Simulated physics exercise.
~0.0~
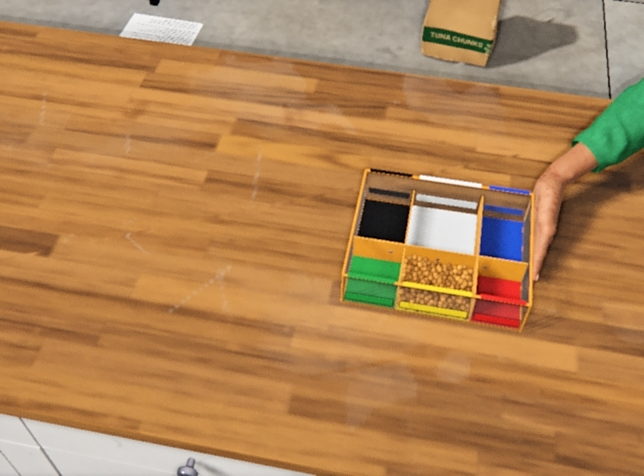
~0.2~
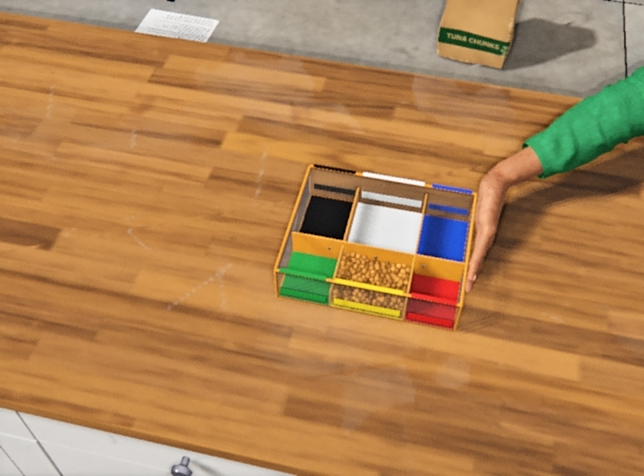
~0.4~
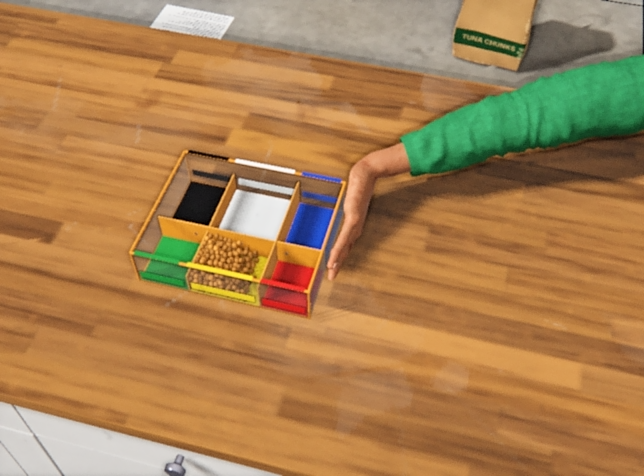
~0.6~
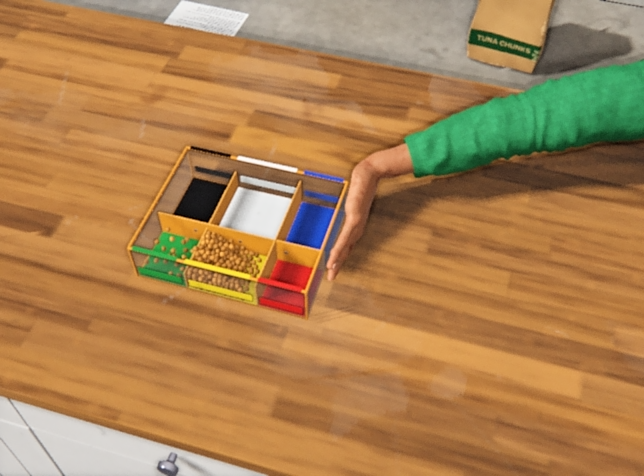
To begin with, a divided tray with clear sides sits toward the right of a wooden counter, a hand in a green sleeve resting against its right side. Its compartments have black, white, blue, green, yellow and red floors, and small round golden pieces fill the yellow one. The hand pushes the tray leftward, slowly at first and then much farther, while the pieces stay together. The tray then comes to a stop, and the pieces surge left, a few crossing into the green compartment. At the end, most remain in the yellow section, with a few scattered over the green.
